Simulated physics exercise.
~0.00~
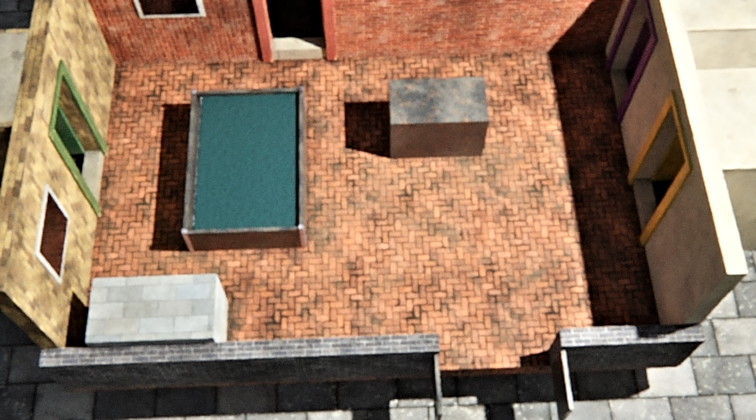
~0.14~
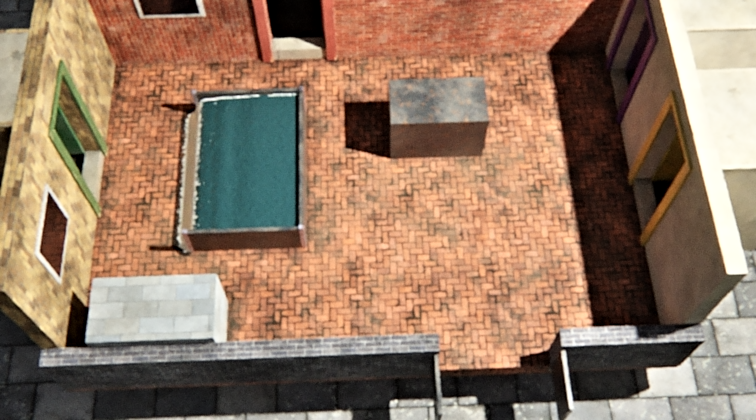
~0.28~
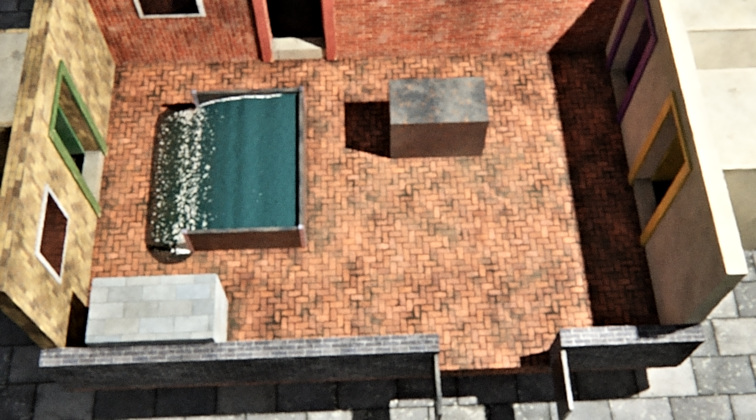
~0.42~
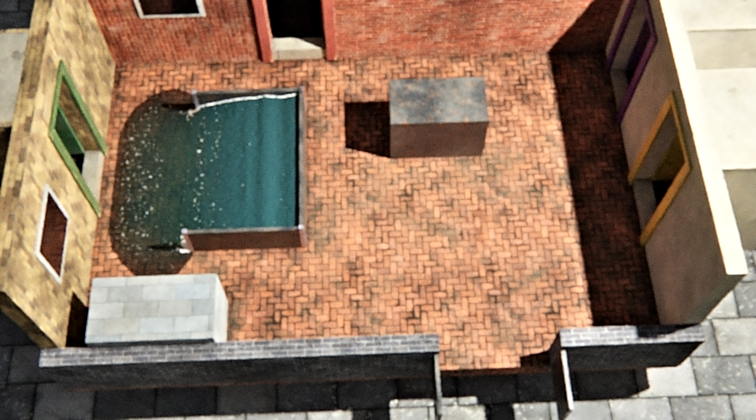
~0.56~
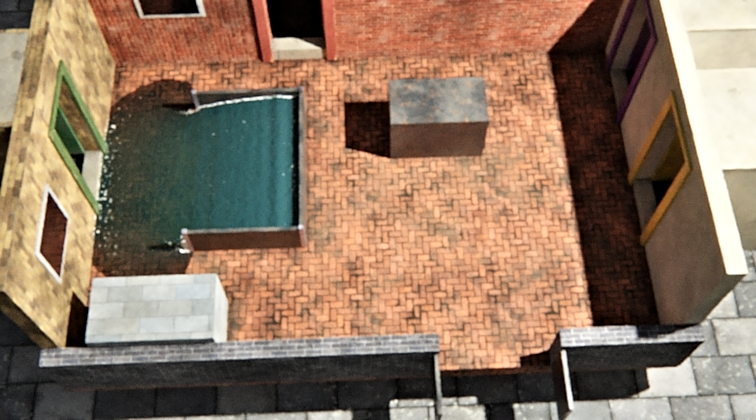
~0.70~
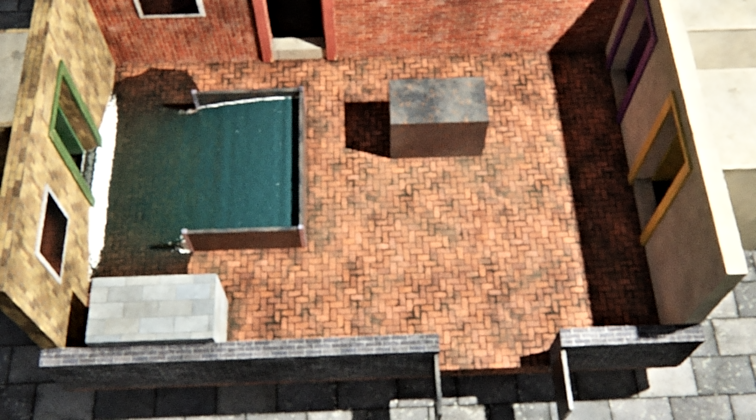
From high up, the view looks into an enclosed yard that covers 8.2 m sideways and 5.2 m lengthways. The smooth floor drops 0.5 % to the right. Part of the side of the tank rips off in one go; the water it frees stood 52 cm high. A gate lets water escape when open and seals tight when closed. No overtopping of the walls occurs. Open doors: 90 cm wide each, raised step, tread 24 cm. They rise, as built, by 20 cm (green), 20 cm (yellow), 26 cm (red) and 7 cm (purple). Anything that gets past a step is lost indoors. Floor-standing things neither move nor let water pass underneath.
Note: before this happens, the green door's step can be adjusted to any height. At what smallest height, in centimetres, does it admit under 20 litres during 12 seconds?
At about 32 centimetres.
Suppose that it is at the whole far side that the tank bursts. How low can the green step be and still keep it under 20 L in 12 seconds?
About 5.5 centimetres.
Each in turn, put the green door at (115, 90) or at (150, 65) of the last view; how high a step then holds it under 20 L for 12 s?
About 23 cm for the first and 26 cm for the second.
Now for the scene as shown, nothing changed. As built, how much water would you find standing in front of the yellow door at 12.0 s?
Some 4.5 centimetres.
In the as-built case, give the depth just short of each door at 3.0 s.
Depth (cm): Green 17 / yellow 0 / red 4 / purple 0.
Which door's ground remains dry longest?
Last: Yellow.
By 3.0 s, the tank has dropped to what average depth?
It averages close to 10 centimetres.
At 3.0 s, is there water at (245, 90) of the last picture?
At that moment it's submerged.
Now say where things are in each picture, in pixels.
Still water, 52 cm deep, in the tank at (246, 160); the green door at (82, 148) is dry, in the first frame.
Water pours out at (196, 173) and has run 0.2 m, to (180, 246); about 10 cm deep outside, 52 cm at the back, in the second frame.
Water pours out at (197, 174) and has run 0.6 m, to (152, 243); about 10 cm deep outside, 52 cm at the back, in the third frame.
The front is at (116, 237), 1.2 m from the gap at (197, 175); 3.2 m2 of floor is wet, 50 cm left at the back, in the fourth frame.
The gap is at (197, 175), the front 1.5 m out at (93, 256); the back of the tank holds 44 cm, in the fifth frame.
The front is at (84, 193), 1.7 m from the gap at (197, 175); 5.0 m2 of floor is wet, 45 cm left at the back; water is at the green door at (82, 148), in the sixth frame.
After 1.4 s water covers 15 % of the floor, deepest (38 cm) near (102, 185); 38 cm at the green door, 51 litres in over its 20 cm step.
After 3.0 s water covers 30 % of the floor, deepest (41 cm) near (80, 366); 17 cm at the green door, 124 litres in over its 20 cm step.
After 12.0 s water covers 90 % of the floor, deepest (10 cm) near (80, 366); 7 cm at the green door, 125 litres in over its 20 cm step.
At the green door as built, the water arrived by 0.6 s and peaked near 38 cm at 1.2 s.
With a step of 28 cm, 43 litres would have come in within the 12 s; with 37.5 cm, 2 litres. So under 20 litres takes about 32 cm.
